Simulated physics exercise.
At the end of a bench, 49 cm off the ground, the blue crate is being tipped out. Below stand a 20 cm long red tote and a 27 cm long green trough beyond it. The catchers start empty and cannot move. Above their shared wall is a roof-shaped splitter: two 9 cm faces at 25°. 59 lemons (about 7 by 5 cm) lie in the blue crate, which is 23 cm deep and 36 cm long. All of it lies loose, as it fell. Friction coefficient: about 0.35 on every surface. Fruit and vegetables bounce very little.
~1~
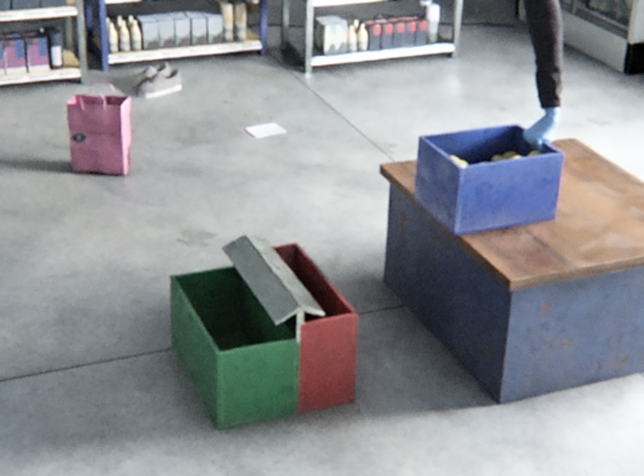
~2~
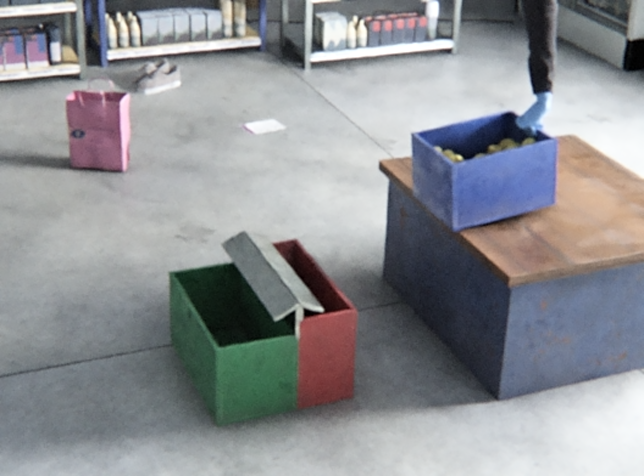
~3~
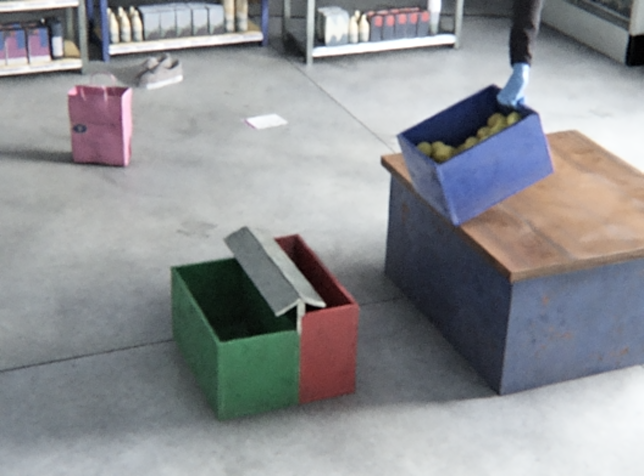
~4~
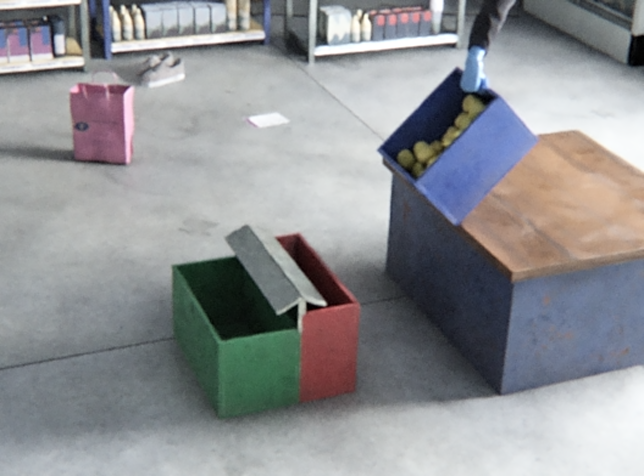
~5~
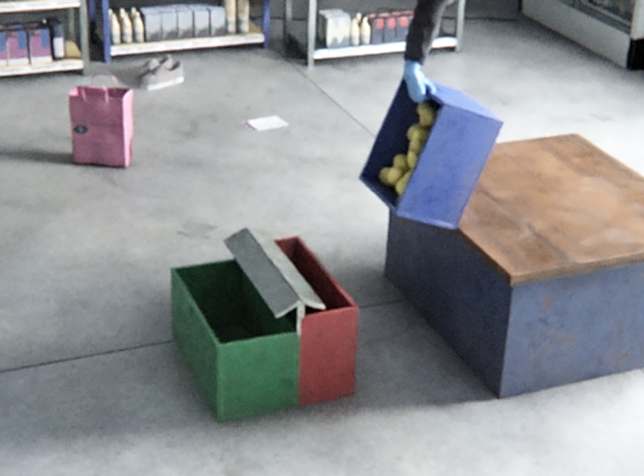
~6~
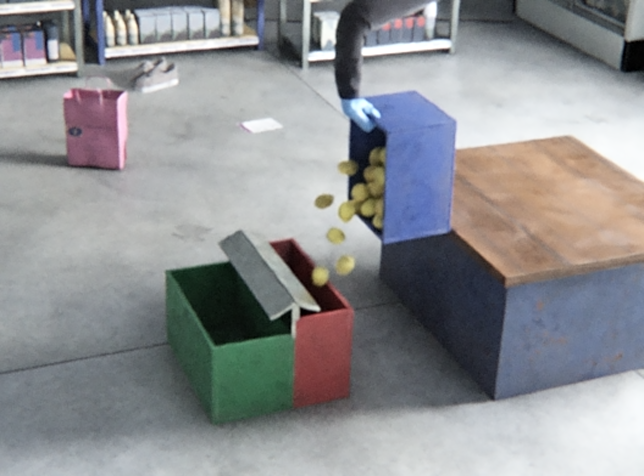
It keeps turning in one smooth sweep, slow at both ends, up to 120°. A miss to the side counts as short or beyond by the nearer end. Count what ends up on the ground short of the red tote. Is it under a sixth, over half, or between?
In the end upwards of half of them are on the ground short of the red tote.
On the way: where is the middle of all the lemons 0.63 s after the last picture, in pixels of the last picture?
Near (340, 333).
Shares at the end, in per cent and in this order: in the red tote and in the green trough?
About 25 and 0 per cent.
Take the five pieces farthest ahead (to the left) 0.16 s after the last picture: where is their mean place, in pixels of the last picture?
Near (283, 298).
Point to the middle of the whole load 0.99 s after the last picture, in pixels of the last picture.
Around (336, 345).
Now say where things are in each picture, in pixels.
In the first picture (we follow the rim corner now nearest the camera), blue crate at (463, 167); red tote at (304, 323); tilt 0°; nothing out yet.
In the second picture, blue crate at (455, 164); tilt 6°.
In the third picture, blue crate at (438, 166); tilt 22°.
In the fourth picture, blue crate at (417, 181); tilt 44°.
In the fifth picture, blue crate at (396, 210); tilt 68°.
In the sixth picture, blue crate at (383, 239); red tote at (299, 318); tilt 91°; 6 out, the lowest lemon at (320, 276).
Then, 0.16 s after the last picture, tilt 104°; 42 still in the blue crate, 6 in the red tote, 1 on the ground short of the red tote and 10 in the air.
Then, 0.36 s after the last picture, tilt 115°; 26 still in the blue crate, 10 in the red tote, 6 on the ground short of the red tote and 17 in the air.
Then, 0.63 s after the last picture, tilt 120°; 6 still in the blue crate, 13 in the red tote, 20 on the ground short of the red tote and 20 in the air.
Final count (0.99 s after the last picture), 14 in the red tote and 45 on the ground short of the red tote. Asked share, 45 of 59, 76 per cent.
